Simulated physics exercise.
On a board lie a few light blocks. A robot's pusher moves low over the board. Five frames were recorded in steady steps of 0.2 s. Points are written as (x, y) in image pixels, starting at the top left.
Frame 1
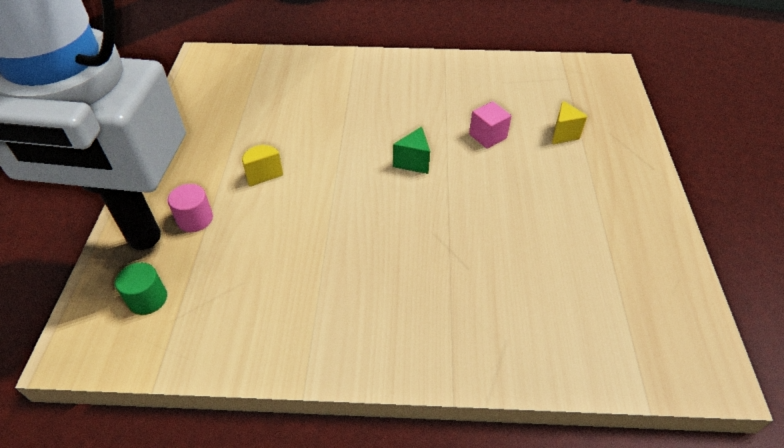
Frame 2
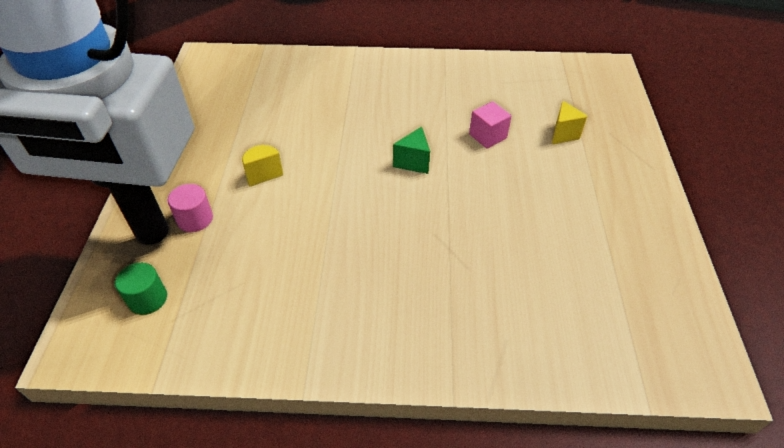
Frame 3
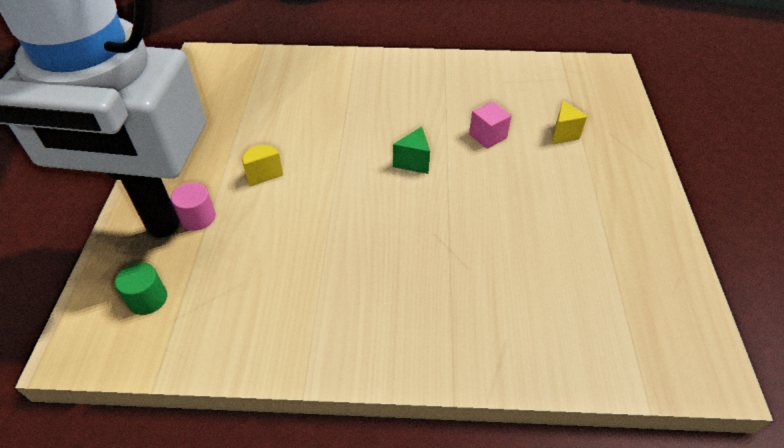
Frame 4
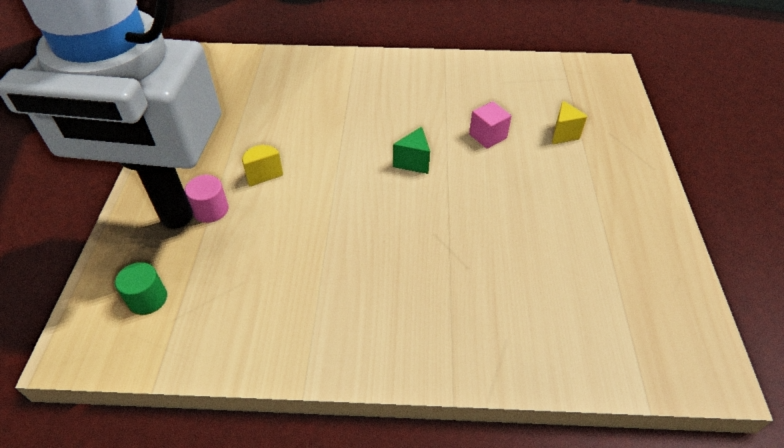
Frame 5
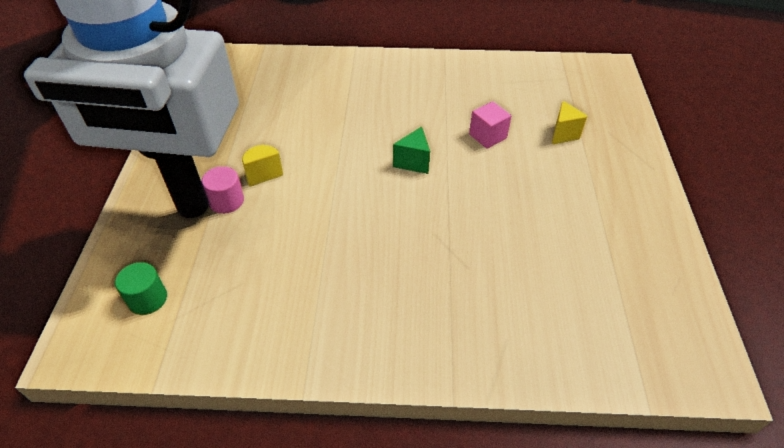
A pale wooden board on a dark red surface is seen from above at an angle by a still camera. A grey and blue robot arm with a black pusher stands at the left near a pink cylinder, with a green cylinder below, a yellow block right of them, and green, pink and yellow blocks toward the upper right. The pusher moves slightly right and up the board, meets the pink cylinder and pushes it a short way toward the nearby yellow block.
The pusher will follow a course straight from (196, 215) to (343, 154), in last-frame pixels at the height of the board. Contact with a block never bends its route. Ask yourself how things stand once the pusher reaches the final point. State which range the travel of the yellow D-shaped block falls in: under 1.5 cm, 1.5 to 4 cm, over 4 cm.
Its displacement is above 4 cm.
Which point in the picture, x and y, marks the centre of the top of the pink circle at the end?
My best guess is (373, 129).
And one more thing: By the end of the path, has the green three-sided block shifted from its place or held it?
That one stays where it is.
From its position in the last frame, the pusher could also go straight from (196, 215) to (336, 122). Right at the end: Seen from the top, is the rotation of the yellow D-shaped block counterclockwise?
That would be a yes.
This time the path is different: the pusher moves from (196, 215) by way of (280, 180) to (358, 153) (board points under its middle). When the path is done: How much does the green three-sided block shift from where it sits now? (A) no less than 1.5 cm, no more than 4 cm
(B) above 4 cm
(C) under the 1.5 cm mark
My pick is C.
What follows on the original path. One third of the way, pusher at (246, 186); pink circle at (273, 158); yellow D-shaped block at (286, 136), turned 60° anticlockwise.
Two thirds of the way, pusher at (297, 165); pink circle at (325, 142); yellow D-shaped block at (299, 128).
At the end, pusher at (343, 147); pink circle at (373, 129); yellow D-shaped block at (300, 127), turned 145° anticlockwise; green three-sided block in place.
